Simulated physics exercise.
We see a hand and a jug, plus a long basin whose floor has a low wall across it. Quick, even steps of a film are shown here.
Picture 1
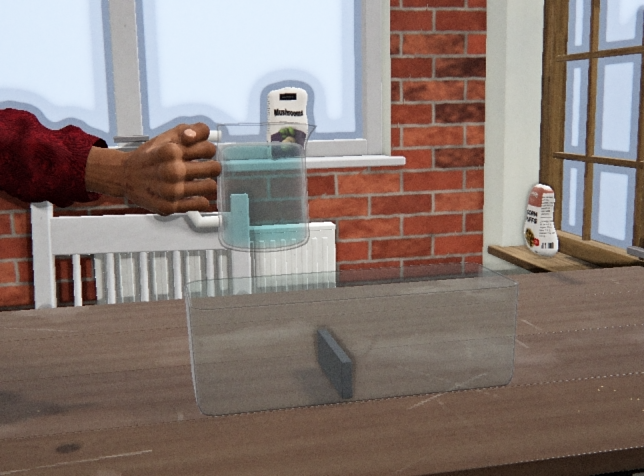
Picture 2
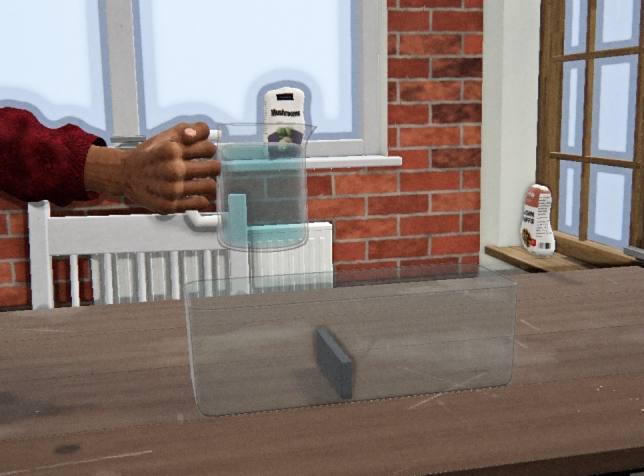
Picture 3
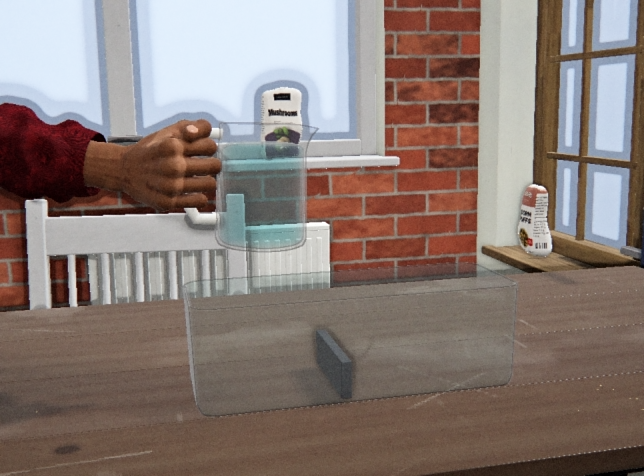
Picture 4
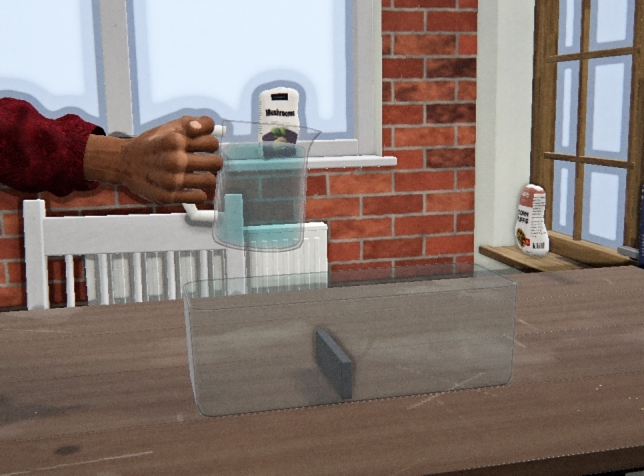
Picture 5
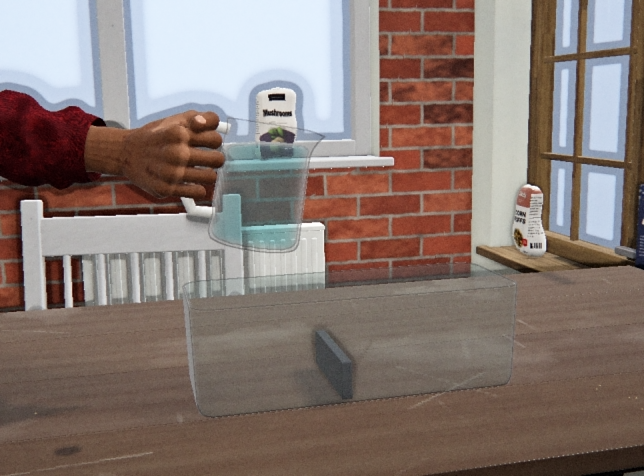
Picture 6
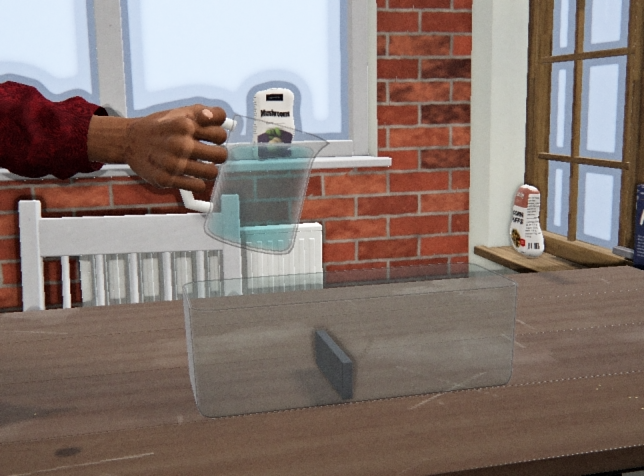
A hand in a red sleeve gradually tilting a clear jug of blue-green water rightward above a long transparent basin on a wooden table.
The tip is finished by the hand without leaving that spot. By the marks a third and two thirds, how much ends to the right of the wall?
Honestly, the portion right of the wall rises beyond two thirds.
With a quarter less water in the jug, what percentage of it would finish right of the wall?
About 95 in a hundred.
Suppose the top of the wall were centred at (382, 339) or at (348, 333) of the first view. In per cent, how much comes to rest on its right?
Try one about 50 %, try two about 95 %.
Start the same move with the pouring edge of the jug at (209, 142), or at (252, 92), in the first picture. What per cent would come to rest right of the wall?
Start one gives close to 5 percent, start two close to 50 percent.
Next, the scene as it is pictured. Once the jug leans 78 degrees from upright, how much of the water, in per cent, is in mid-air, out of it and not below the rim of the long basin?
About 15 %.
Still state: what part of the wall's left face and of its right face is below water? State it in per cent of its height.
On the left 0 %, on the right 60 %.
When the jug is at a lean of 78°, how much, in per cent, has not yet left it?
Still holding around 80 %, give or take.
A moment on, the jug is tipped on its side and 82 per cent is still to pour, 0 is left of the wall and 5 right of it.
Next, the jug is tipped right over and 27 per cent is still to pour, 1 is left of the wall and 55 right of it.
Then the jug is tipped right over and 2 per cent is still to pour, 5 is left of the wall and 90 right of it.
Later the jug is tipped right over and 0 per cent is still to pour, 5 is left of the wall and 94 right of it.
At rest 6 per cent lies left of the wall, 93 right of it and 1 outside.
